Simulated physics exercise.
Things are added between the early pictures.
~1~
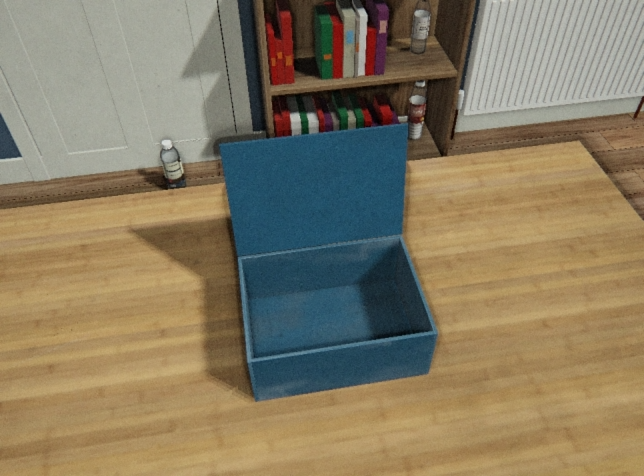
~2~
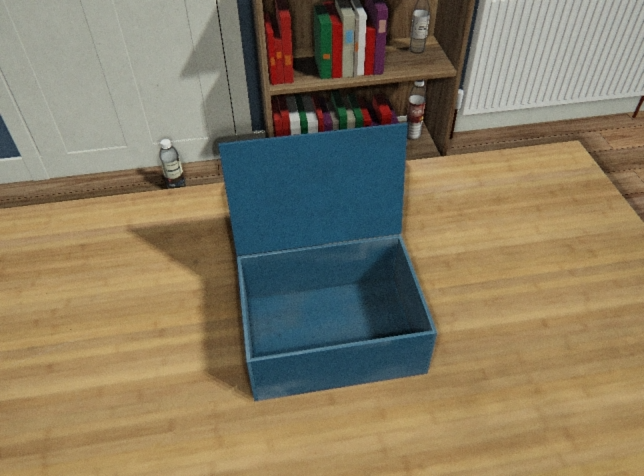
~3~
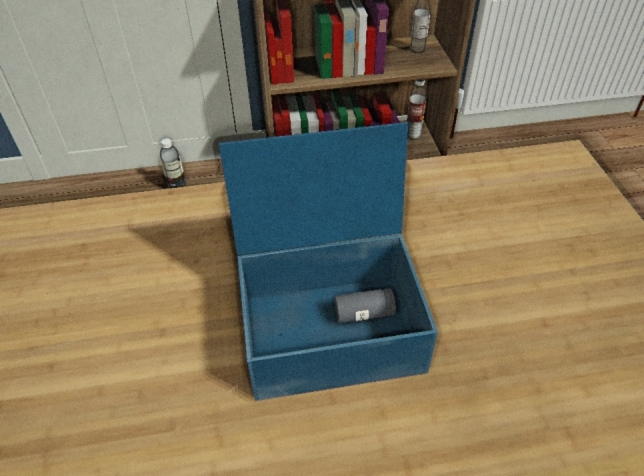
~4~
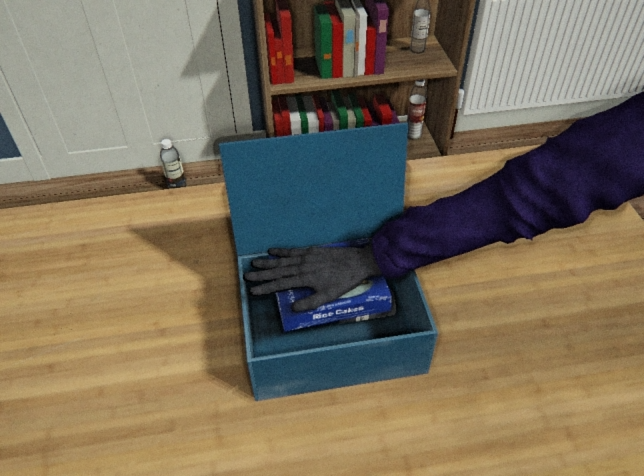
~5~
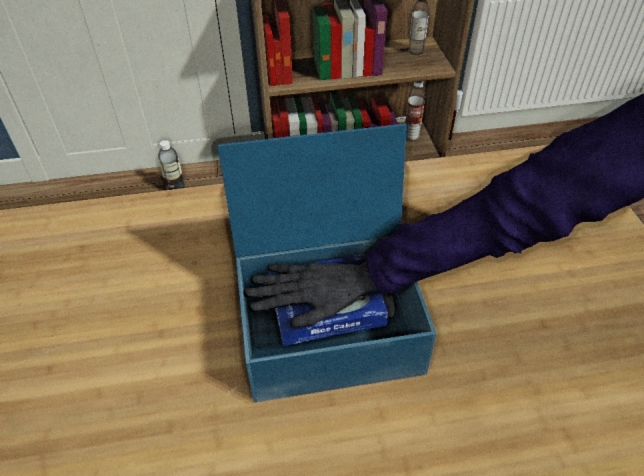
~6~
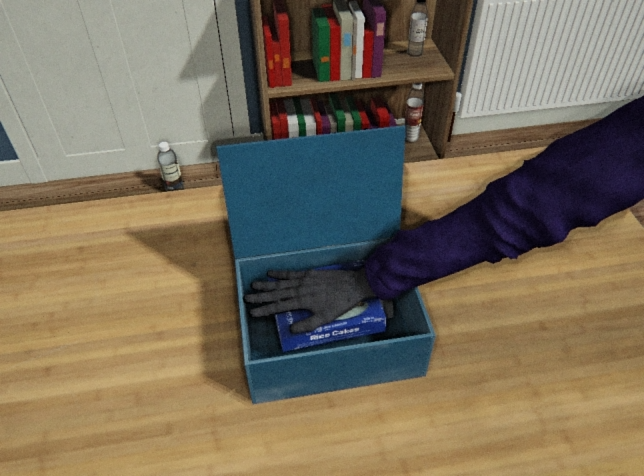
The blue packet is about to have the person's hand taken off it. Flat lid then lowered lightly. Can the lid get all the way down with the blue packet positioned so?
Yes, the lid gets all the way down.
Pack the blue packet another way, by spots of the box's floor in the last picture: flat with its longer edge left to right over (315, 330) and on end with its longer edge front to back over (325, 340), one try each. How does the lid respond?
Packed the first way the lid lowers fully; packed the second way it is left gaping.
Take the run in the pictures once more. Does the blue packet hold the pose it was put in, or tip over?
Well, it ends up skewed.
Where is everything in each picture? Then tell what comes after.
In the first picture, the last thing is not in view yet.
In the second picture, the last thing is not in view yet.
In the third picture, the last thing is not in view yet; grey shaker (365, 306).
In the fourth picture, still above its spot.
In the fifth picture, still above its spot.
In the sixth picture, put in, still held.
Then, 0.90 s later than the last frame, lid starting down; blue packet tilted by 22° near (310, 311).
Then, 1.50 s later than the last frame, lid 63° above the rim; blue packet tilted by 22° near (310, 311).
Then, 1.90 s later than the last frame, lid 33° above the rim; blue packet tilted by 22° near (310, 311).
Then, 2.20 s later than the last frame, lid 7° above the rim; blue packet tilted by 22° near (310, 311).
When it is over, lid shut; left askew, blue packet; grey shaker as before. End places, in pixels of the last picture, blue packet near (309, 311).
